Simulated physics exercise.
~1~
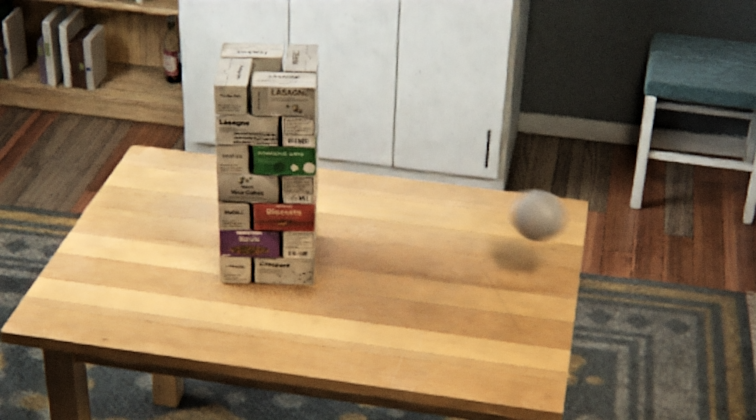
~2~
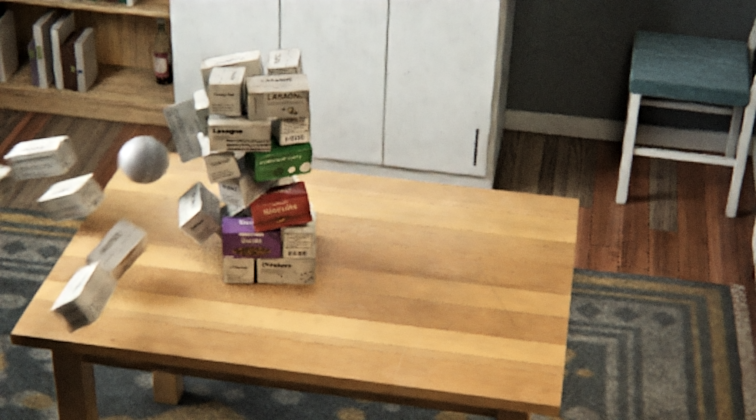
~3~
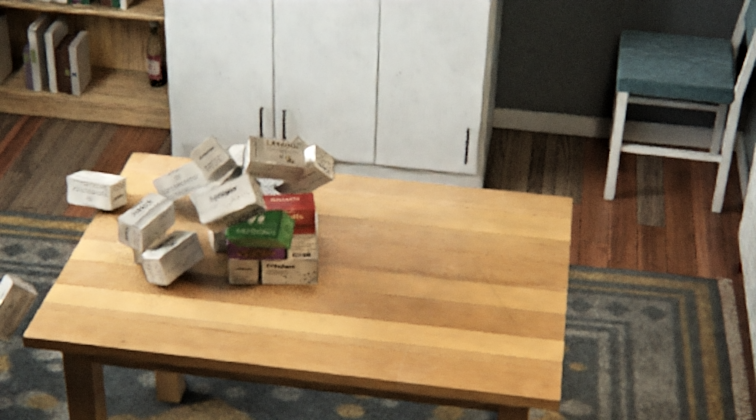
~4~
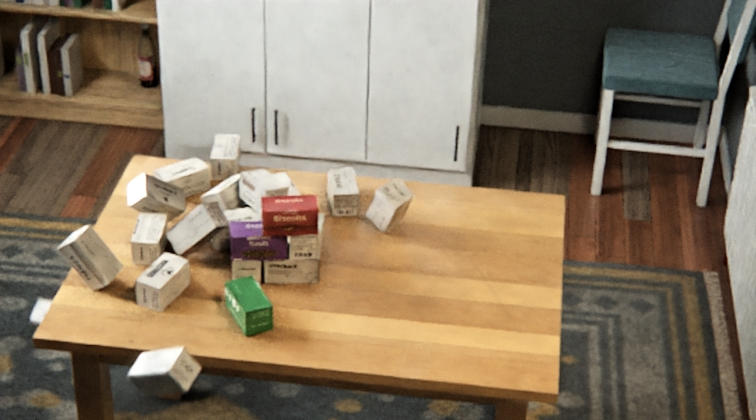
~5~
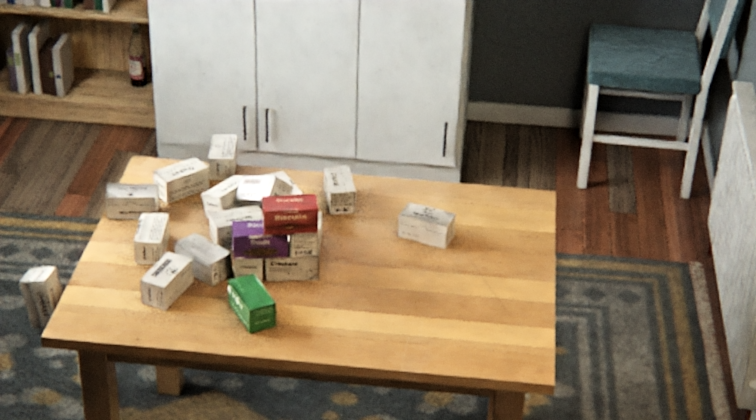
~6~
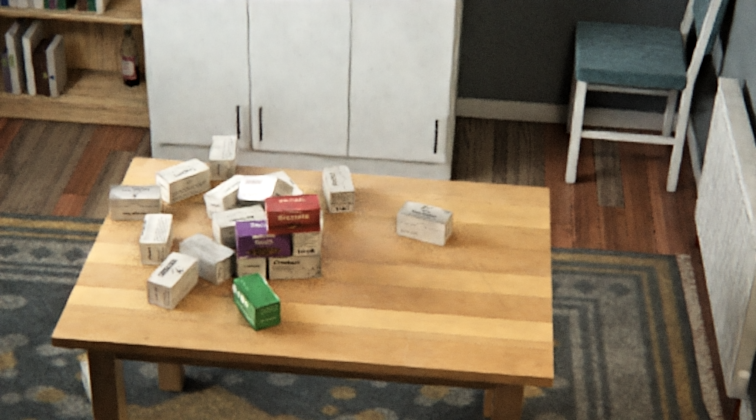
A tall stack of small boxes stood on a wooden table until a grey ball flew in from the right and smashed through it, scattering boxes leftward and onto the floor, while the purple one stayed put in the low pile left standing.
